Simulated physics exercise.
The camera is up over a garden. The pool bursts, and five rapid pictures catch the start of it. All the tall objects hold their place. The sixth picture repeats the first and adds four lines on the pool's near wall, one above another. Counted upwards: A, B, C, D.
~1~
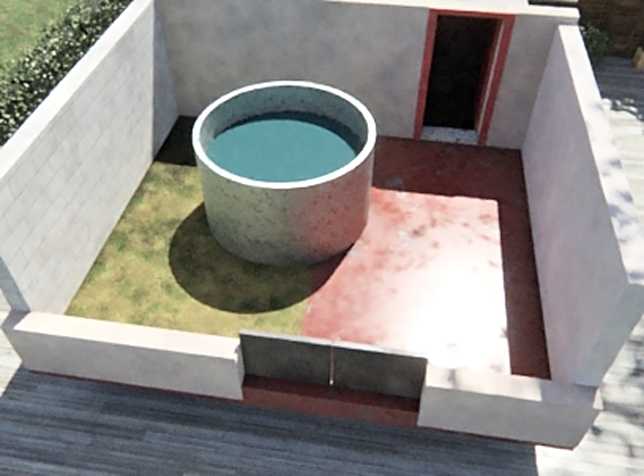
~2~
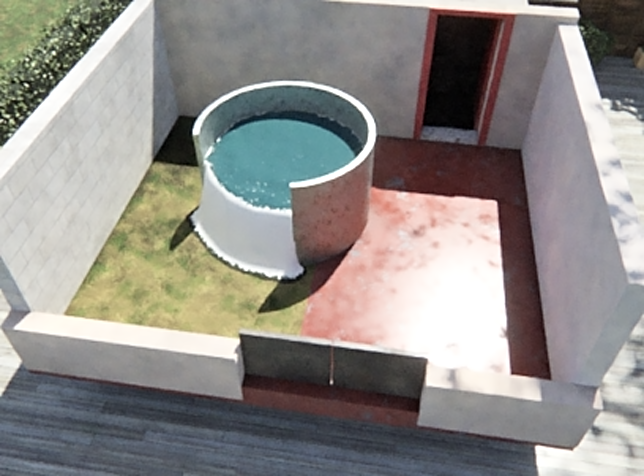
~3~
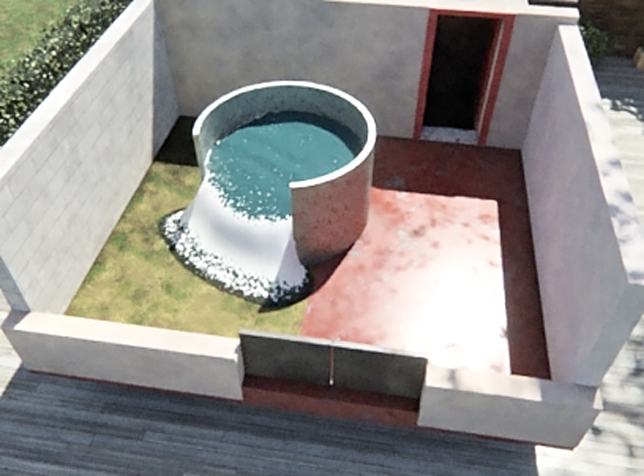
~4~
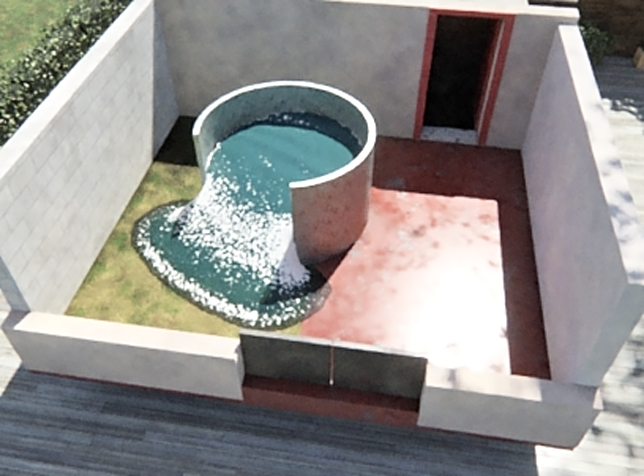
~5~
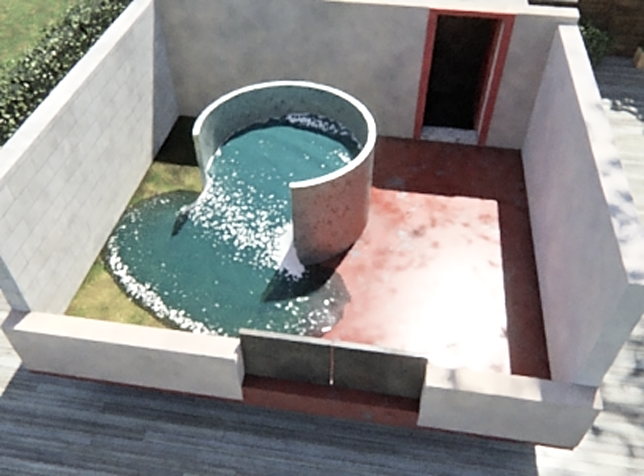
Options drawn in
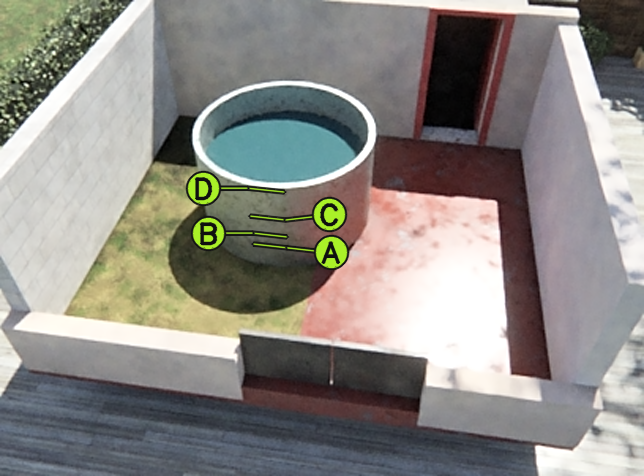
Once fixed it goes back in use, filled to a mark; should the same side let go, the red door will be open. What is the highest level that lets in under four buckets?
Go for B.
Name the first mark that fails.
The answer is C.
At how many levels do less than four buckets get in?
Two of the four.
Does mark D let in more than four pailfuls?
Yes, that goes wrong.
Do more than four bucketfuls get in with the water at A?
No, not at all.
On the marked copy, A at (270, 245); B at (269, 234); C at (268, 218); D at (265, 190); from the bottom up A, B, C, D.
If A is chosen, nothing gets over.
If B is chosen, a splash gets over, under a bucket.
If C is chosen, about 8 bucketfuls get in.
If D is chosen, dozens of bucketfuls pour in.
